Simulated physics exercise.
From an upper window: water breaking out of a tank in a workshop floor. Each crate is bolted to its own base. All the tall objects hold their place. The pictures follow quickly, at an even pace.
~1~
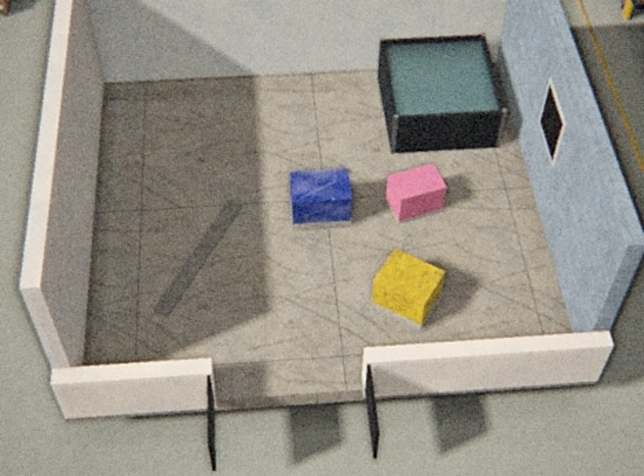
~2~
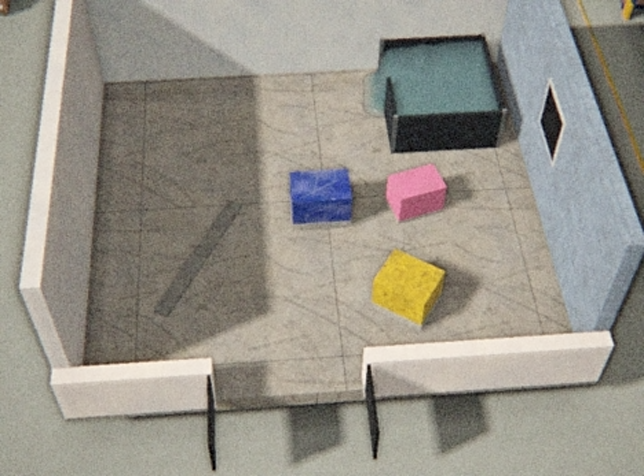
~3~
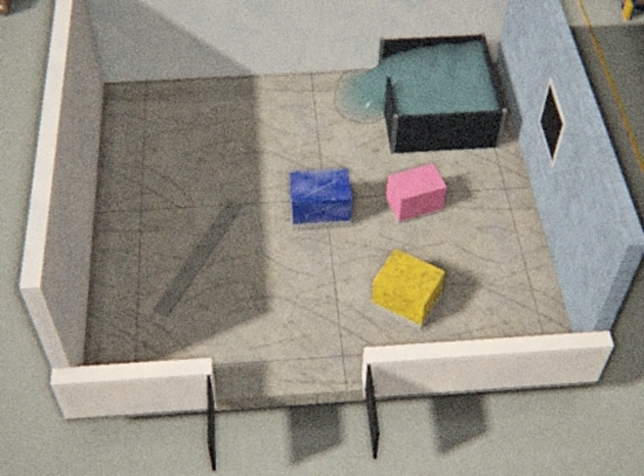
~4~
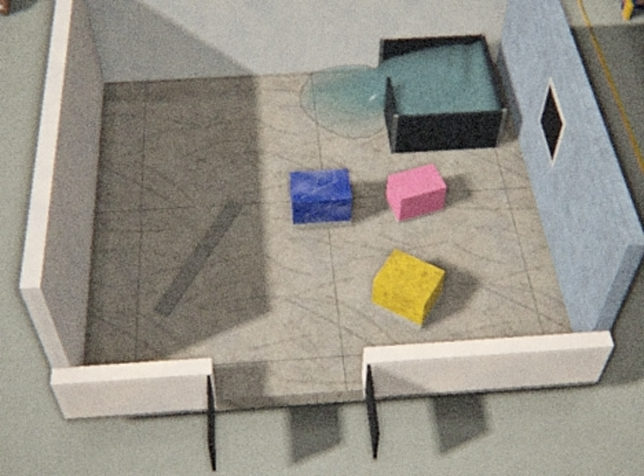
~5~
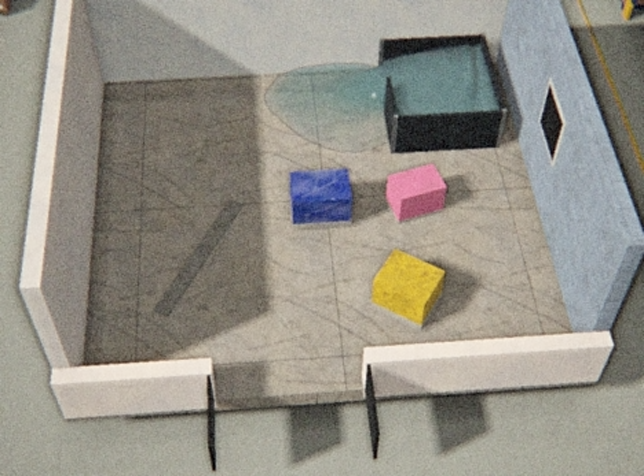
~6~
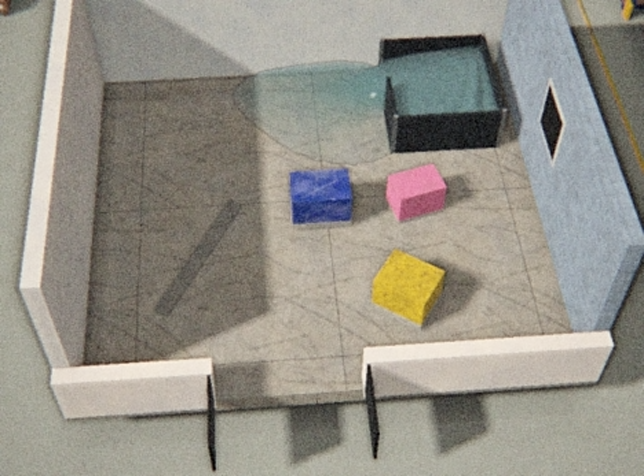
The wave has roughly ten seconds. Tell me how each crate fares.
One by one: The blue crate keeps dry; the pink crate is soaked; the yellow crate keeps dry.
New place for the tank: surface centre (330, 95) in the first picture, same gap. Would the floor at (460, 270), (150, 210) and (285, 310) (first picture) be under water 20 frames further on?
In turn: Clear, wet, dry.
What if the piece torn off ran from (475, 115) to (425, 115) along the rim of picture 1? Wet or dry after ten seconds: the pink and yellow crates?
In short: Pink crate is soaked, yellow crate is topped.
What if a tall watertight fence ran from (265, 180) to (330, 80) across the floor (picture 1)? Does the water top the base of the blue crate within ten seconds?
In short: The blue one takes water.
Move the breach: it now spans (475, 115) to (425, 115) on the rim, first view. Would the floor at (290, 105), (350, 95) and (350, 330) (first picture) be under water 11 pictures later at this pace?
In turn: Dry, no water, clear.
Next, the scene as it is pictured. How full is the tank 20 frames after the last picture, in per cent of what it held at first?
Near 38 in a hundred.
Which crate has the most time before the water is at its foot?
The yellow crate.
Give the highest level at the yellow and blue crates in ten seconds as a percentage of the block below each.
Near 60 and 40 in a hundred.
A moment on, water covers 25 % of the floor; the blue crate water round its plinth, the pink crate not reached, the yellow crate not reached.
Next, water covers 35 % of the floor; the blue crate water round its plinth, the pink crate water round its plinth, the yellow crate not reached.
Then, water covers 45 % of the floor; the blue crate water round its plinth, the pink crate water round its plinth, the yellow crate not reached.
Later, water covers 65 % of the floor; the blue crate water round its plinth, the pink crate water round its plinth, the yellow crate water round its plinth.
In the end, water covers 90 % of the floor; the blue crate stayed above the water, the pink crate was topped, the yellow crate stayed above the water.
